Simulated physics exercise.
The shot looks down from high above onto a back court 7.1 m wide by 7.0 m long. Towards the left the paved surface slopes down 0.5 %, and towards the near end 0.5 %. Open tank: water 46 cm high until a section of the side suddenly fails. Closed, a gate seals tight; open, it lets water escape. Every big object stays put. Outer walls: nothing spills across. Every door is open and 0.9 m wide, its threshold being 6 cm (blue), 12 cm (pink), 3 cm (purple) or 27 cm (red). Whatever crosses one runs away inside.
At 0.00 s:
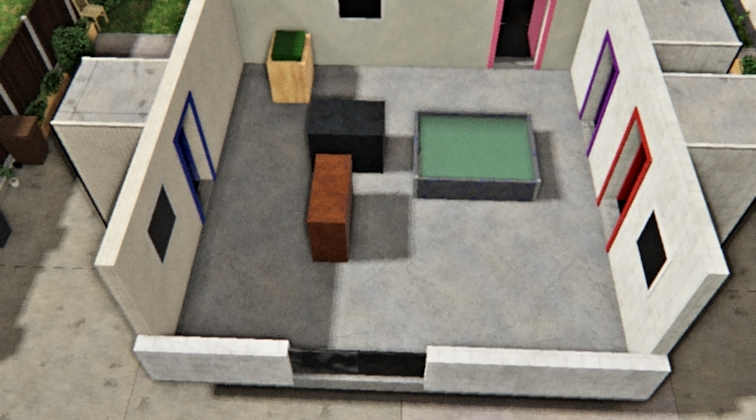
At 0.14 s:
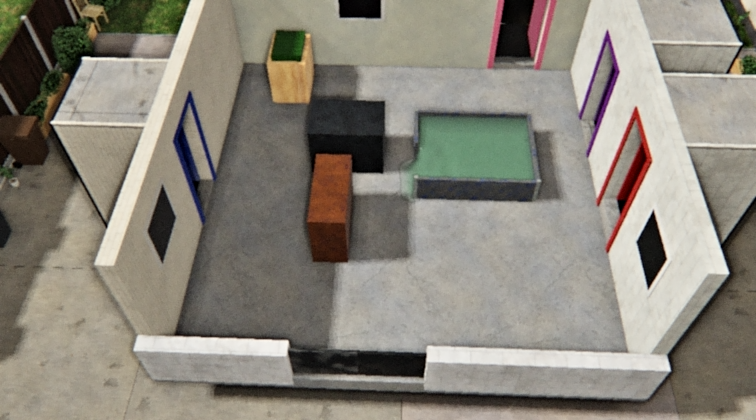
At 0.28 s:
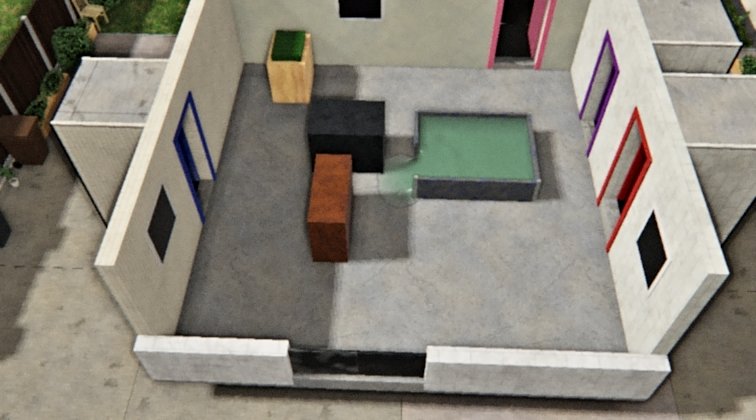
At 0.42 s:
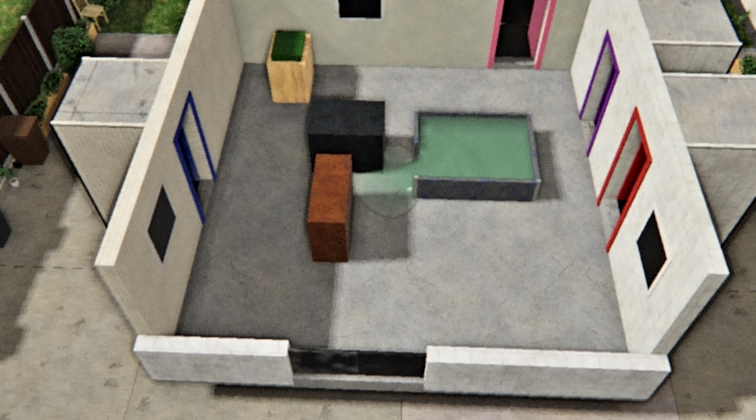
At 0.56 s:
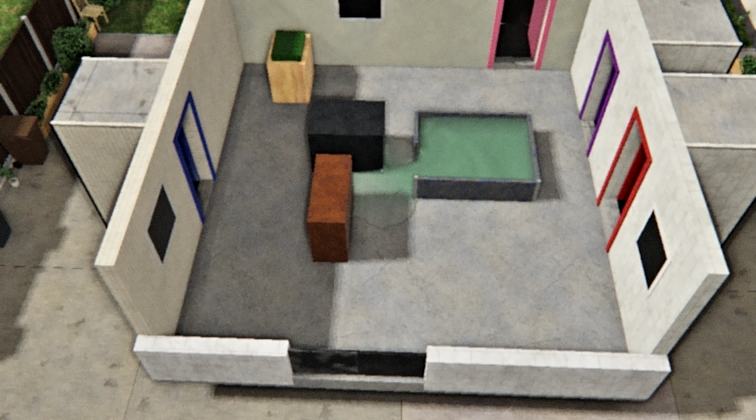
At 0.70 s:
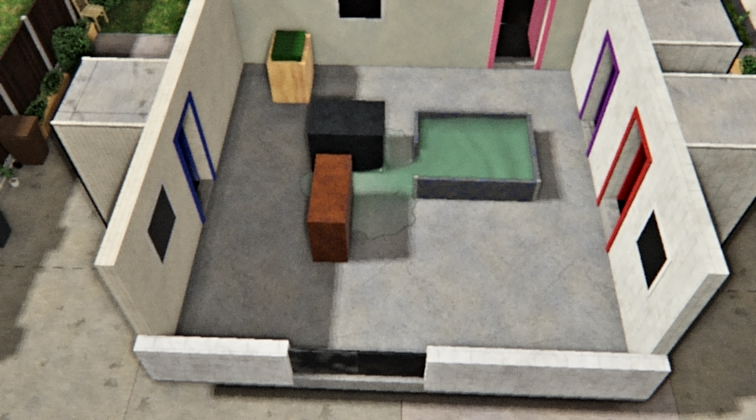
Green water pours from the open tank's left side and spreads left across the paving.
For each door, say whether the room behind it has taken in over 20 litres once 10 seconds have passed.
One by one: The blue door will see too much water come in; the pink door will see an amount within the limit come in; the purple door will see an amount within the limit come in; the red door will see an amount within the limit come in.
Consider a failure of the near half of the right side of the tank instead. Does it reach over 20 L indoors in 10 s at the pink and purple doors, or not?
Here's how it goes: Pink falls short, purple exceeds it.
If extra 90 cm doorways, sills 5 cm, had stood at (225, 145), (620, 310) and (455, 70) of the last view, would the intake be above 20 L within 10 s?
Taking them in order, the first gets enough, the second too little and the third too little.
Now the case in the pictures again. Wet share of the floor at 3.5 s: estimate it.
Wet share: About 35 %.
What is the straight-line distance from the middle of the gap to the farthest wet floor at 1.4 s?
Around 3.8 metres.
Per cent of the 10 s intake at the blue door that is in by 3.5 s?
Roughly 60%.
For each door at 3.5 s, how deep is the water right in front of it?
Centimetres: Blue 12 / pink 0 / purple 0 / red 0.
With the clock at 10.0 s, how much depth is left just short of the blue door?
Some 5.5 cm.
After 1.4 s water covers 10 % of the floor and is deepest (32 cm) near (388, 171); blue door not reached, pink door not reached, purple door not reached, red door not reached.
After 2.2 s water covers 25 % of the floor and is deepest (30 cm) near (388, 171); blue door 11 cm at the sill, 12 L in, pink door not reached, purple door not reached, red door not reached.
After 3.5 s water covers 35 % of the floor and is deepest (20 cm) near (357, 200); blue door 12 cm at the sill, 51 L in, pink door not reached, purple door not reached, red door not reached.
After 6.0 s water covers 60 % of the floor and is deepest (14 cm) near (357, 200); blue door 9 cm at the sill, 79 L in, pink door 1 cm at the sill, 0 L in, purple door not reached, red door not reached.
After 10.0 s water covers 85 % of the floor and is deepest (9 cm) near (388, 171); blue door 5 cm at the sill, 86 L in, pink door 1 cm at the sill, 0 L in, purple door 1 cm at the sill, 0 L in, red door 2 cm at the sill, 0 L in.
